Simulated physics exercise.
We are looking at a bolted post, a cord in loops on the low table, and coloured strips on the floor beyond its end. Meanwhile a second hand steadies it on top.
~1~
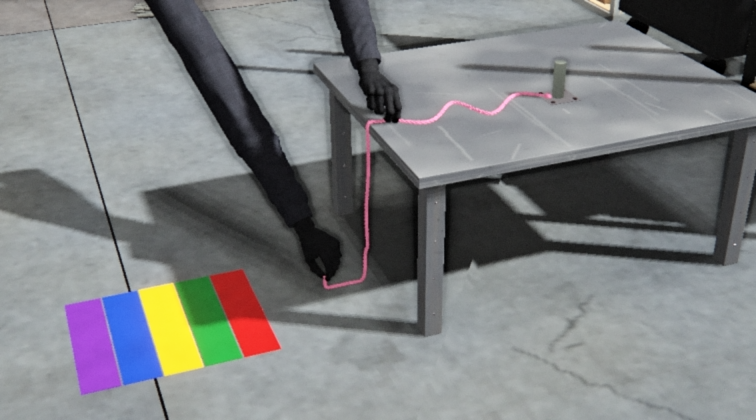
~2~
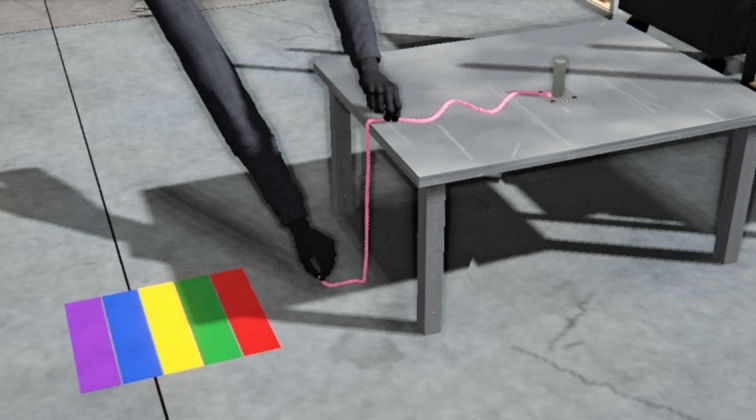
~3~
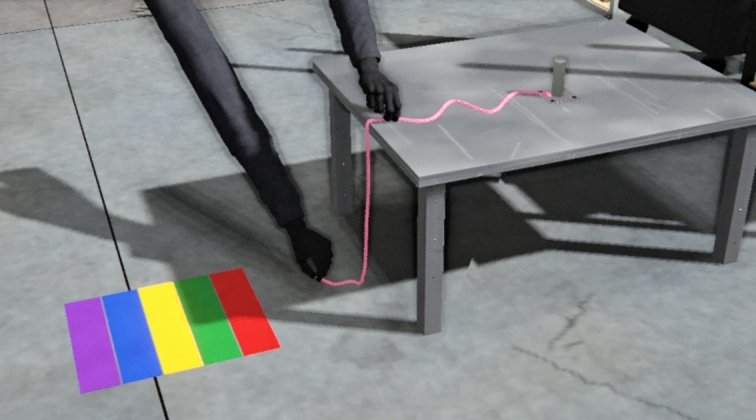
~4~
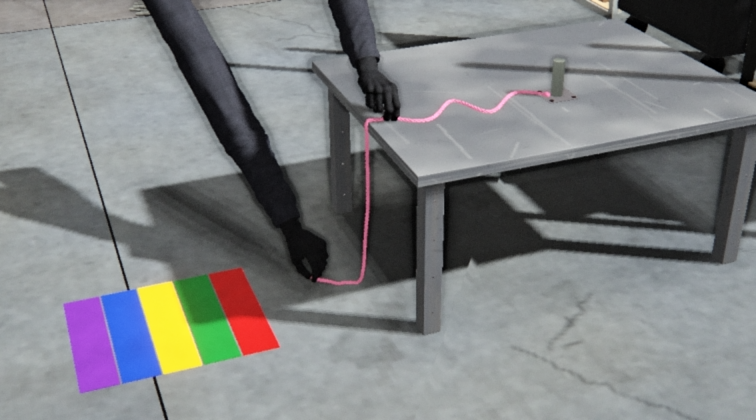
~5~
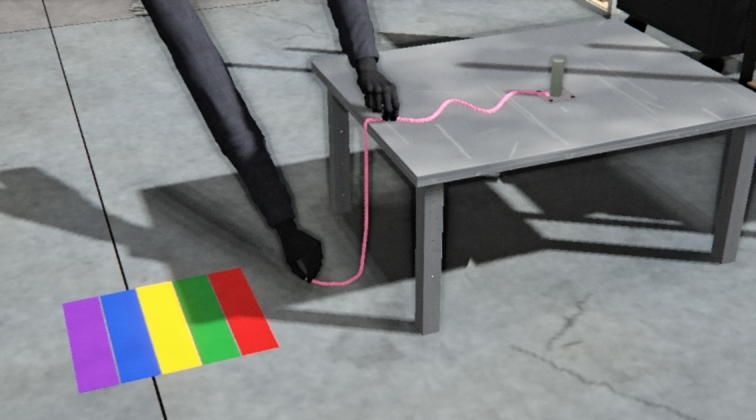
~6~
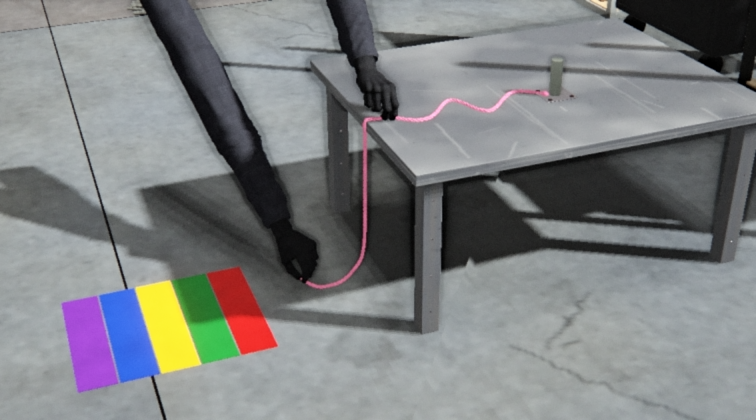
A black-gloved hand drew the end of a pink cord slowly left, a little way across the floor toward the coloured strips, while another hand stayed on the cord at the low table's edge.
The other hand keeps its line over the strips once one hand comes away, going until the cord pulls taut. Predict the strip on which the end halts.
The blue strip.
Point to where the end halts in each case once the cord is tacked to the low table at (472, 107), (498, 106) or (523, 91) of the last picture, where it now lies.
Approximately (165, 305), (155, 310) and (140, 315) respectively.
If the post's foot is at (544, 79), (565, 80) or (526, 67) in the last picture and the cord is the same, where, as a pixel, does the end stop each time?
Around (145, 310), (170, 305) and (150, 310).
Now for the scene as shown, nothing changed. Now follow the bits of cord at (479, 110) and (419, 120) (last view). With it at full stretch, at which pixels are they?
Near (453, 109) and (360, 130).
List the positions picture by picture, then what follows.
In the first frame, end (325, 277); red (256, 337); green (218, 346); yellow (178, 354); blue (139, 363); purple (97, 373).
In the second frame, end (320, 276); cord through (515, 94) (475, 108) (433, 118) (368, 131) (367, 204) (365, 269).
In the third frame, end (316, 277).
In the fourth frame, end (312, 278); cord through (515, 93) (474, 108) (433, 118) (367, 131) (368, 203) (363, 268).
In the fifth frame, end (307, 278).
In the sixth frame, end (302, 278); cord through (513, 92) (472, 107) (431, 117) (365, 130) (365, 203) (357, 266).
Soon after, end near (193, 301); over green.
After that, end near (154, 310); over yellow.
At the stop, end near (129, 315); over blue. Over blue.
